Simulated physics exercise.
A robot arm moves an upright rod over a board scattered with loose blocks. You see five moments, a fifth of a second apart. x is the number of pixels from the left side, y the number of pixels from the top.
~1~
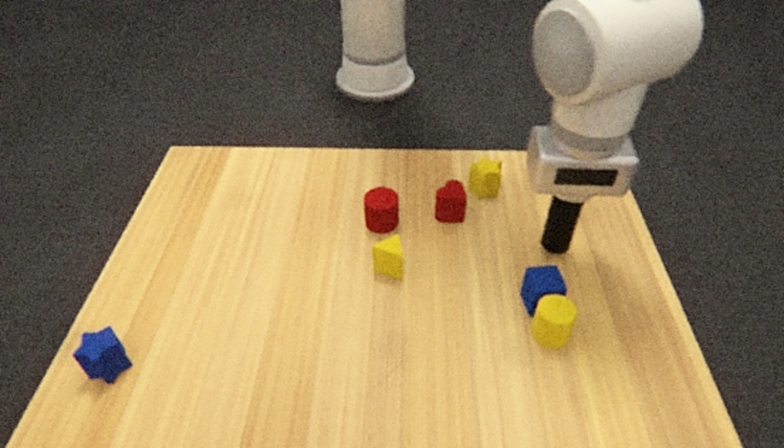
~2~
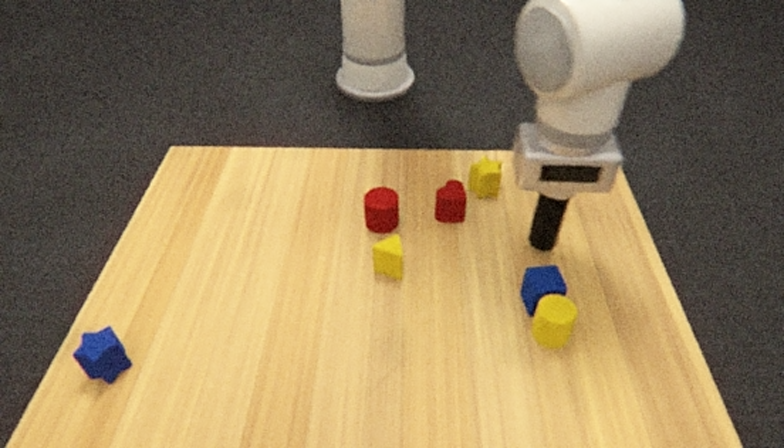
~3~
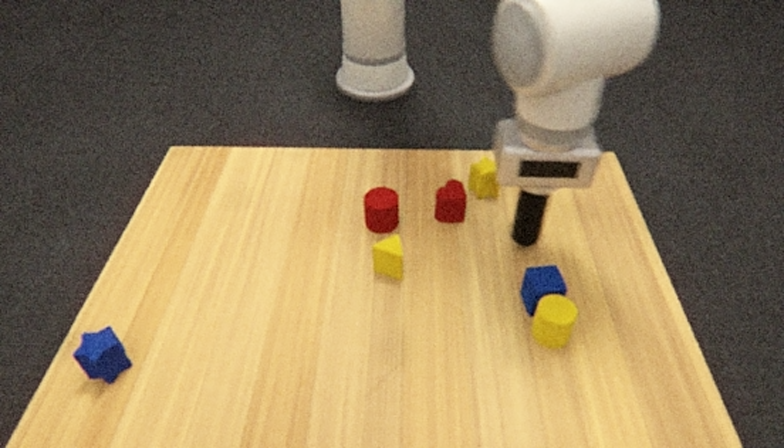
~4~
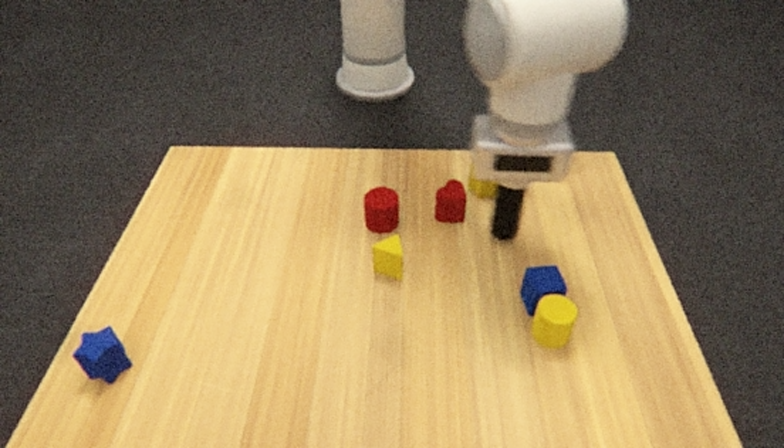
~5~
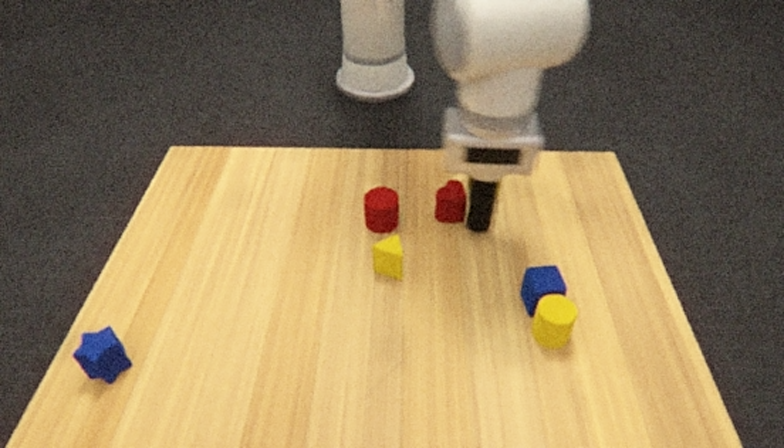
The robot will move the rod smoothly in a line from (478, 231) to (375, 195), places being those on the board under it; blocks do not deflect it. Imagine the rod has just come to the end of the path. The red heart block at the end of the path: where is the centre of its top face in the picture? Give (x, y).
That would be at about pixel (416, 166).
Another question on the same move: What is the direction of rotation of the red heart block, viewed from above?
Clockwise.
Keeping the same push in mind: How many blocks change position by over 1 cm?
Moved: 1.
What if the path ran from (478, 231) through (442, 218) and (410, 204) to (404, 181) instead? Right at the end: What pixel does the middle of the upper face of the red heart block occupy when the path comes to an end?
In the picture, it is at (420, 146).
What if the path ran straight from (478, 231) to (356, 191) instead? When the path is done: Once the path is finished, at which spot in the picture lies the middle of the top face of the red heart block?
The centre of its top face lies at (415, 167).
What follows on the original path. One third of the way, rod at (442, 212); red heart block at (428, 176), turned 30° clockwise.
Two thirds of the way, rod at (407, 200); red heart block at (417, 167), turned 110° clockwise.
At the end, rod at (375, 188); red disc not moved; red heart block at (416, 166), turned 120° clockwise.
